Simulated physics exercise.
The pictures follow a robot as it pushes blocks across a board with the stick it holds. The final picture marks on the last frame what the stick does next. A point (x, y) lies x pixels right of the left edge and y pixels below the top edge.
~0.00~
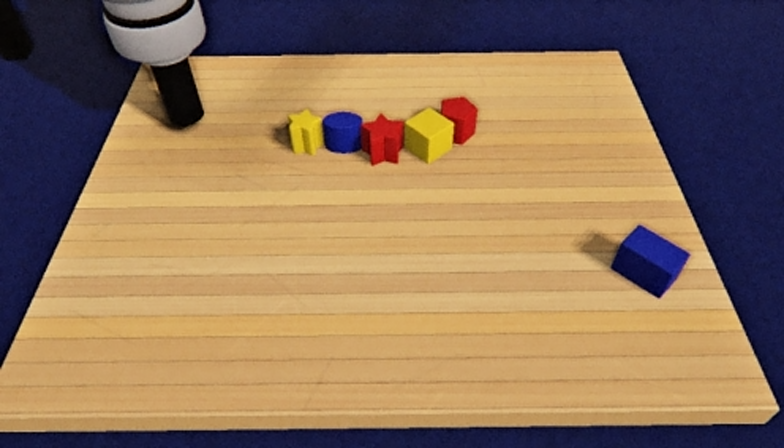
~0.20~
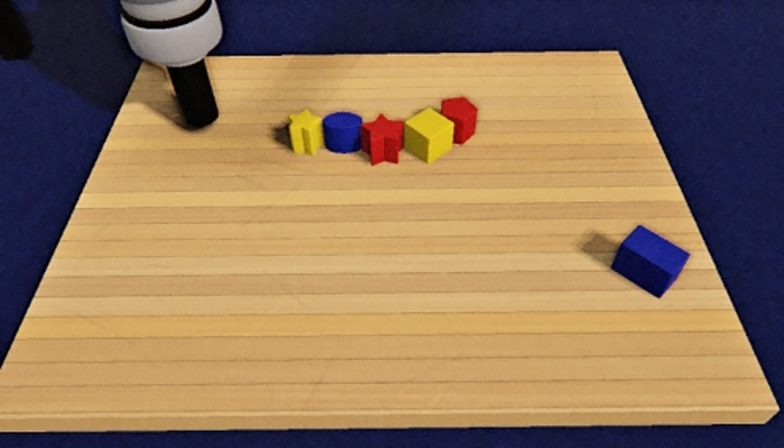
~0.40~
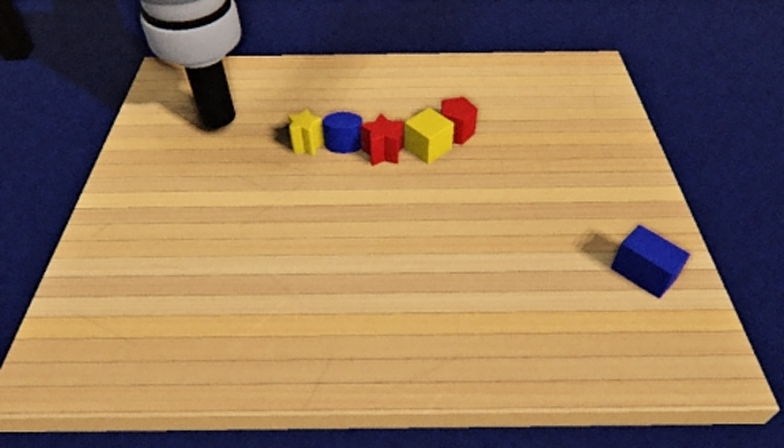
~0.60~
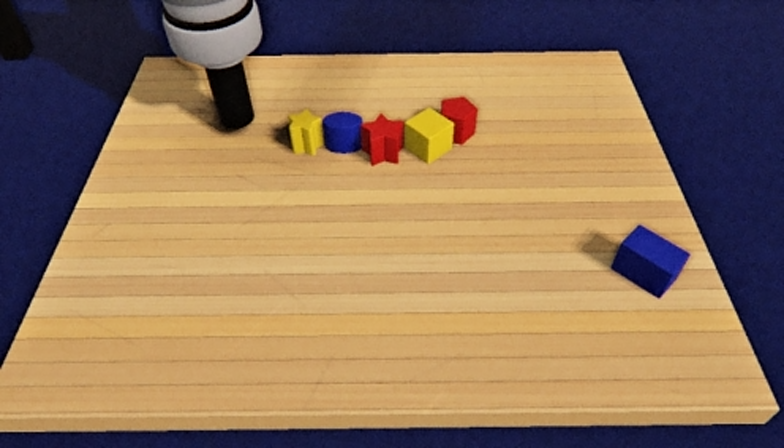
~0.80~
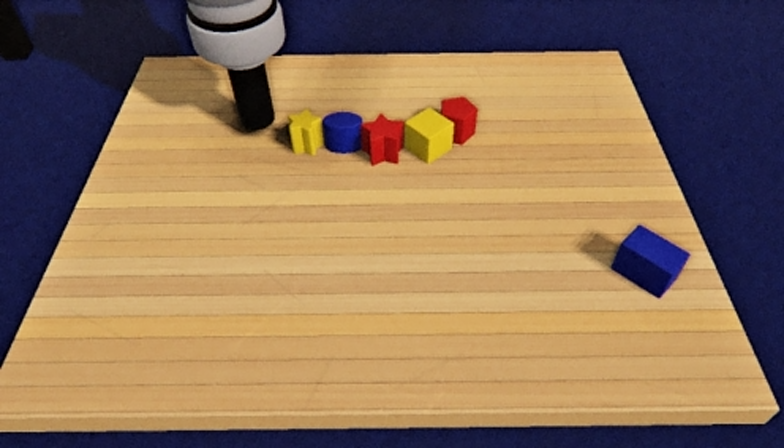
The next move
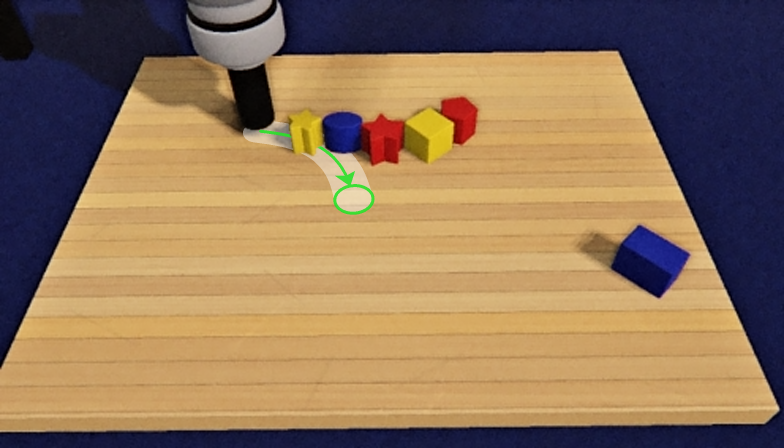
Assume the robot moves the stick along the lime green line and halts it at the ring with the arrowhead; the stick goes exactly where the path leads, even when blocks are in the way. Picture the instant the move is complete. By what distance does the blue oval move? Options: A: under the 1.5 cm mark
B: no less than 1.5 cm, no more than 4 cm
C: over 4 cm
(B)
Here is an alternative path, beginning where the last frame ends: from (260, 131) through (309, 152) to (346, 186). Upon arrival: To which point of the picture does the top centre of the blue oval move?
For the centre of its top, I'd go with (372, 114).
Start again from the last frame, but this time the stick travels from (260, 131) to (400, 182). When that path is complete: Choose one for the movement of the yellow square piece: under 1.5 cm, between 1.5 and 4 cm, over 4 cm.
It ends 1.5 to 4 cm from its spot.
Path on the board, from (260, 131) by way of (306, 141) and (339, 164) to (354, 199).
What follows on the original path. One third of the way, stick at (305, 129); yellow star block at (325, 132), turned 30° clockwise; blue oval at (355, 121), turned 40° anticlockwise; red star block at (386, 128).
Two thirds of the way, stick at (338, 152); yellow star block at (356, 159), turned 40° clockwise; blue oval at (364, 123), turned 90° anticlockwise; red star block at (392, 130), turned 35° anticlockwise.
At the end, stick at (353, 187); yellow star block at (380, 193), turned 15° clockwise; blue oval at (364, 123), turned 90° anticlockwise; red star block at (392, 130), turned 35° anticlockwise; yellow square piece in place; red pentagonal block in place.
